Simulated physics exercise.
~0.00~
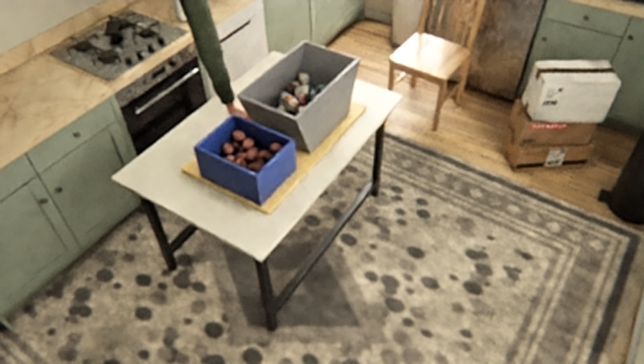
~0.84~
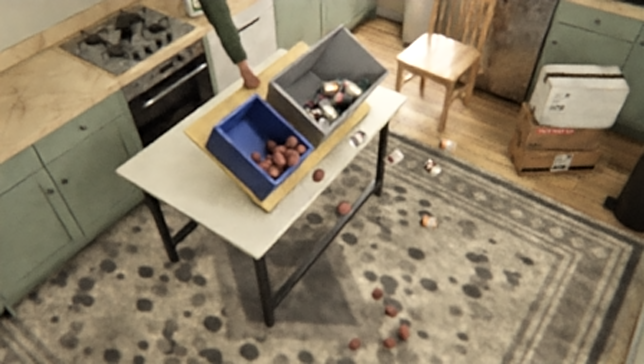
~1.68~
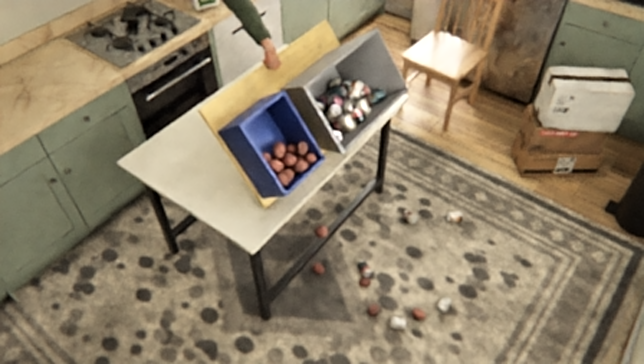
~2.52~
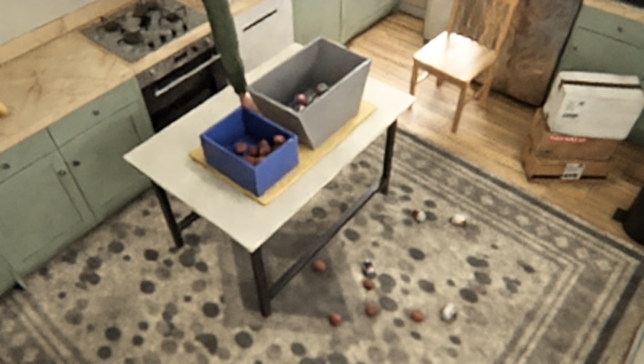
An arm in a dark green sleeve reaches down to a pale table in a kitchen, seen from above, with green cabinets, a stove, a wooden chair and stacked boxes around it. On the table, a plywood board carries a blue crate of red potatoes and a larger grey crate of small cans. The hand lifts the board's far edge, tipping both crates steeply to the right, and some potatoes and cans spill over and scatter across the patterned rug. The board is then lowered flat again, with most of the contents still in the crates and the spilled pieces lying on the rug.
